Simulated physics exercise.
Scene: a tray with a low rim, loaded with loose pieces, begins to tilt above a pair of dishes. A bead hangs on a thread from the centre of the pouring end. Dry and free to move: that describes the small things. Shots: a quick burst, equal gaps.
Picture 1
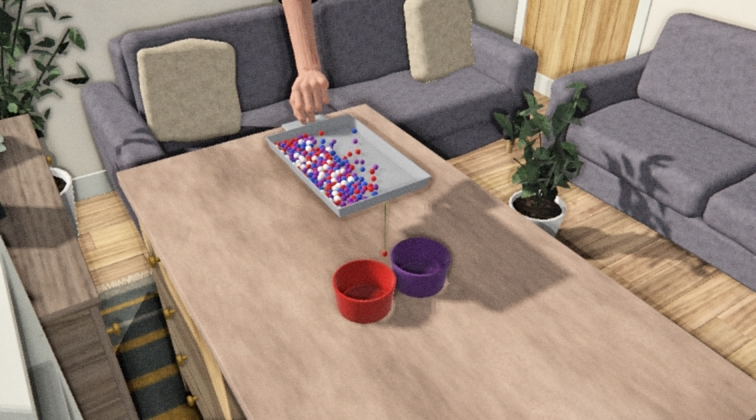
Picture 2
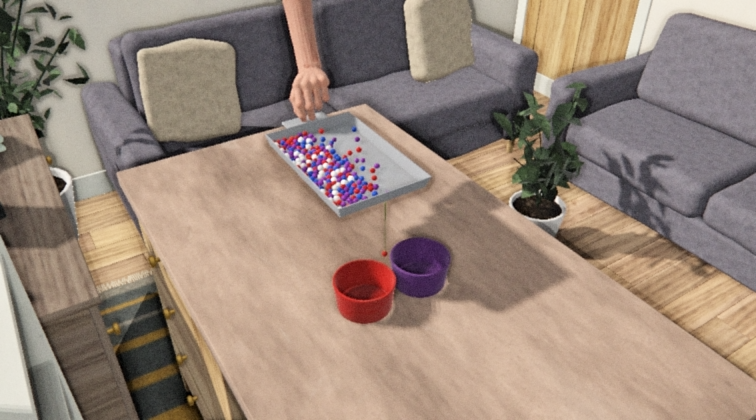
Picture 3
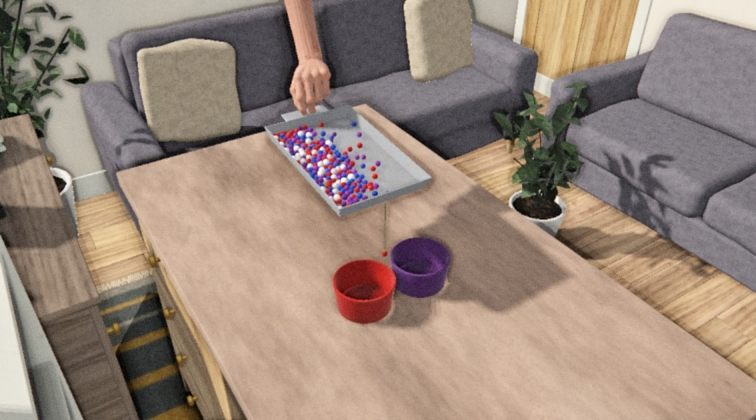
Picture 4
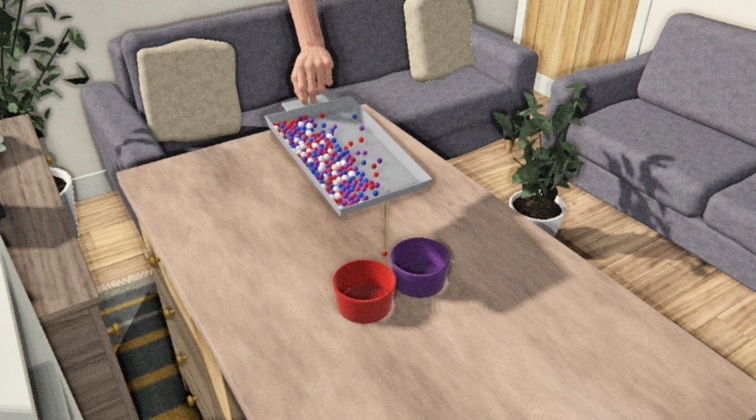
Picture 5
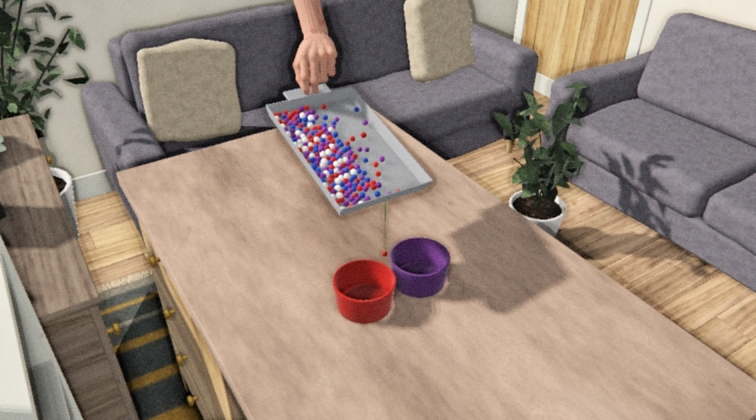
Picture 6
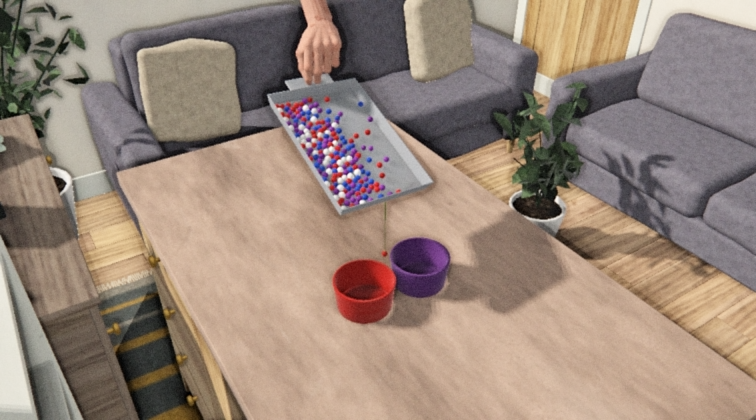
In a living room with grey sofas, a hand gradually raised the back of a tray of red, white and blue beads above a red dish and a purple one, and the beads began to shift.
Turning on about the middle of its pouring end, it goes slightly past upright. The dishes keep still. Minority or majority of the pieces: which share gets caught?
Majority.
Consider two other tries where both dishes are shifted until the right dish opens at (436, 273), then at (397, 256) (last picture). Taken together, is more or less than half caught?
First shift, a majority share; second shift, a minority share.
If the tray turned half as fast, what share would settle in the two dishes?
It would be around 80 per cent.
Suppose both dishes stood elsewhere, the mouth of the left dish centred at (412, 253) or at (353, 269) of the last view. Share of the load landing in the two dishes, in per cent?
About 40 per cent, then about 10 per cent.
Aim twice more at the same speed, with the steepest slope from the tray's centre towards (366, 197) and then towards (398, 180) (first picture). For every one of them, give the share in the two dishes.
Shares: 60 %, then 70 %.
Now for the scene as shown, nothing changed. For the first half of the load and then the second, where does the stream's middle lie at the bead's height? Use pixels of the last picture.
Points: About (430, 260), then about (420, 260).
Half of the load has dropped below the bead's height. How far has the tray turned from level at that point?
My estimate is some 90 degrees.
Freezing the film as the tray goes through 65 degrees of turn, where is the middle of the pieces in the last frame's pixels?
Somewhere near pixel (402, 195).
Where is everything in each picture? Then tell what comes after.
Corners of the pouring end (340, 206) and (426, 176), level; middle of the load (326, 167), round plastic beads; left dish (381, 308); right dish (437, 282); bead on its thread (385, 254), in the first picture.
Corners of the pouring end (340, 206) and (426, 176), level; middle of the load (326, 166), in the second picture.
Corners of the pouring end (341, 206) and (426, 177), tipped barely, lowest at the right corner; middle of the load (326, 162), in the third picture.
Corners of the pouring end (341, 206) and (427, 178), tipped a little, lowest at the right corner; middle of the load (327, 157), in the fourth picture.
Corners of the pouring end (342, 206) and (428, 179), tipped clearly, lowest at the right corner; middle of the load (328, 152), about a tenth on the move, in the fifth picture.
Corners of the pouring end (343, 206) and (428, 180), tipped clearly, lowest at the right corner; middle of the load (332, 150), almost all on the move; left dish (381, 308); right dish (437, 282), in the sixth picture.
Just after the last frame, tray tipped steeply; roughly two thirds on the tray; just a few in the left dish; just a few in the right dish; about a tenth outside both; roughly a quarter in the air.
A moment on, tray tipped past a quarter turn; just a few on the tray; about a tenth in the left dish; roughly a third in the right dish; roughly a third outside both; about a tenth in the air.
Further on, tray tipped past a quarter turn; about a tenth in the left dish; roughly half in the right dish; roughly a third outside both.
When it is over, tray tipped past a quarter turn; about a tenth in the left dish; roughly half in the right dish; roughly a third outside both.
